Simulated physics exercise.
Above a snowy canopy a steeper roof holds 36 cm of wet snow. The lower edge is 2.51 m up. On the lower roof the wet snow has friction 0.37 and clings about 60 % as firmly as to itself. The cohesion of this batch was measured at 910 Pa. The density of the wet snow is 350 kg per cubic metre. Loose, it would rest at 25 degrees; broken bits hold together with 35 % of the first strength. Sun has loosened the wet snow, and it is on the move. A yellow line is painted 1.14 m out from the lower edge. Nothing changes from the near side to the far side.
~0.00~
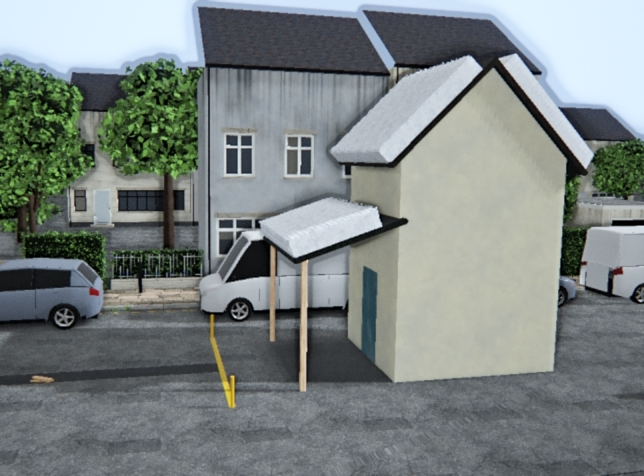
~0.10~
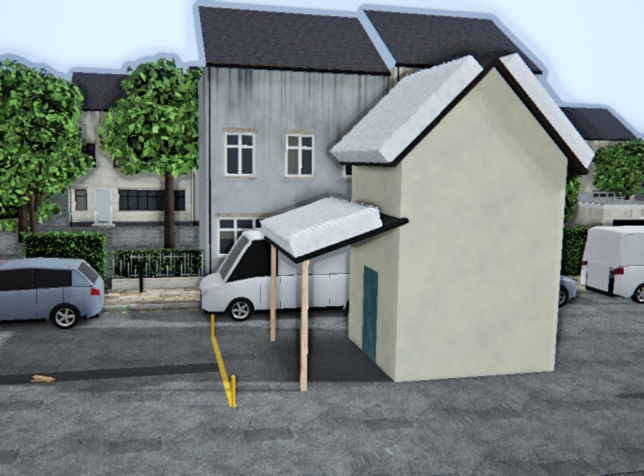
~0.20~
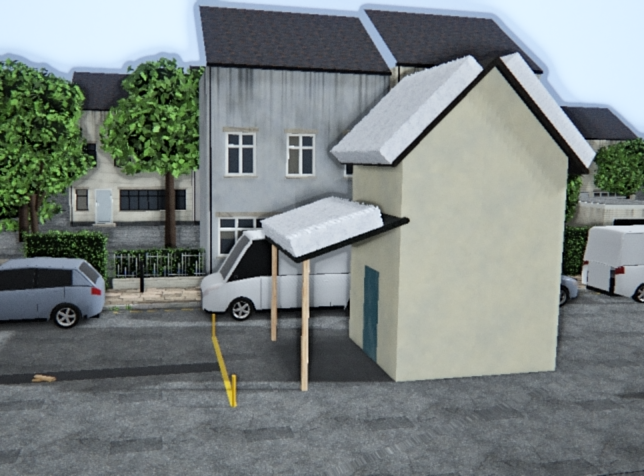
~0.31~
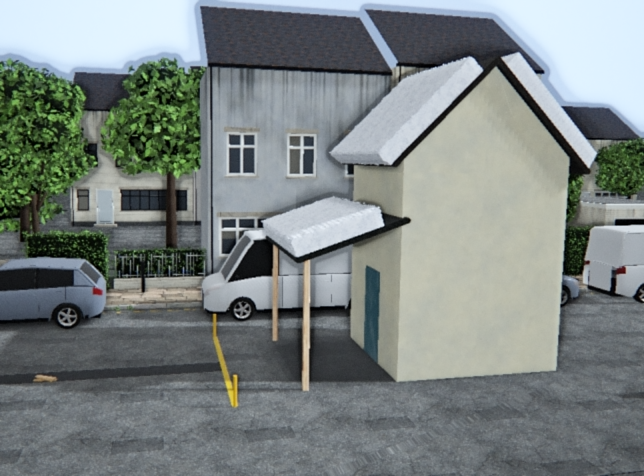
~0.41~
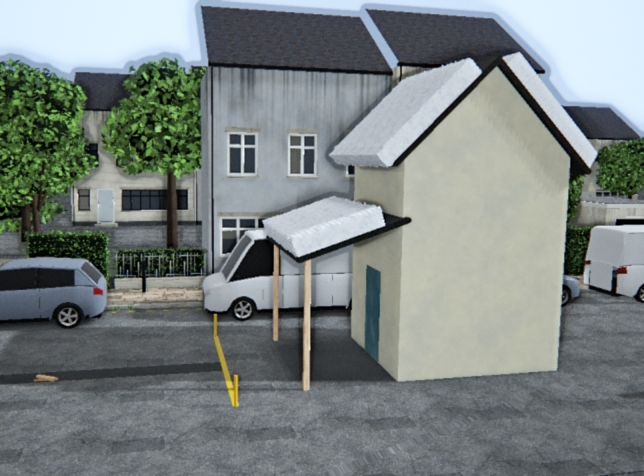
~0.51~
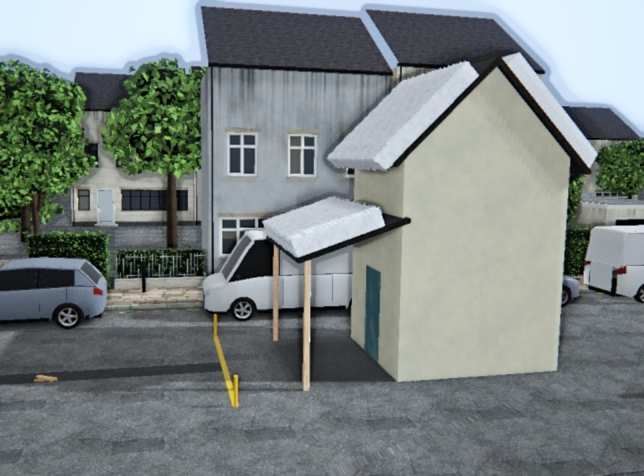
A small cream building with snow on its steep roof and lower canopy standing near parked vehicles, the scene appearing almost still.
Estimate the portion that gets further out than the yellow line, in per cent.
It comes to some 16 %.
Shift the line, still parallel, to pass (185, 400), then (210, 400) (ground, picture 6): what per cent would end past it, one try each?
In turn about 2 %, 7 %.
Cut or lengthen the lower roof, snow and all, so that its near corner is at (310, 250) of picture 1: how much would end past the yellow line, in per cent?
In that case some 25 per cent.
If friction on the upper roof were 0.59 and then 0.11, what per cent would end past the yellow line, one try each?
In that order: 30 %, 55 %.
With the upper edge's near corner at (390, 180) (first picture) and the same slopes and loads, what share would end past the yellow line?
In that case some 0 per cent.
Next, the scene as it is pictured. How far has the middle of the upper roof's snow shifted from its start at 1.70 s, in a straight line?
Some 2.0 m.
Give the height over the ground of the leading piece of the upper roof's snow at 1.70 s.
Roughly 3.2 m.
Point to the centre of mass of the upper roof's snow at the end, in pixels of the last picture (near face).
Around (292, 295).
By 1.06 s, none is below the lower edge and 0 % is past the line.
By 1.70 s, none is below the lower edge and 0 % is past the line.
By 2.35 s, none is below the lower edge and 0 % is past the line.
By 3.00 s, 35 % is below the lower edge and 7 % is past the line.
By 4.50 s, at the end, 46 % is below the lower edge and 16 % is past the line.
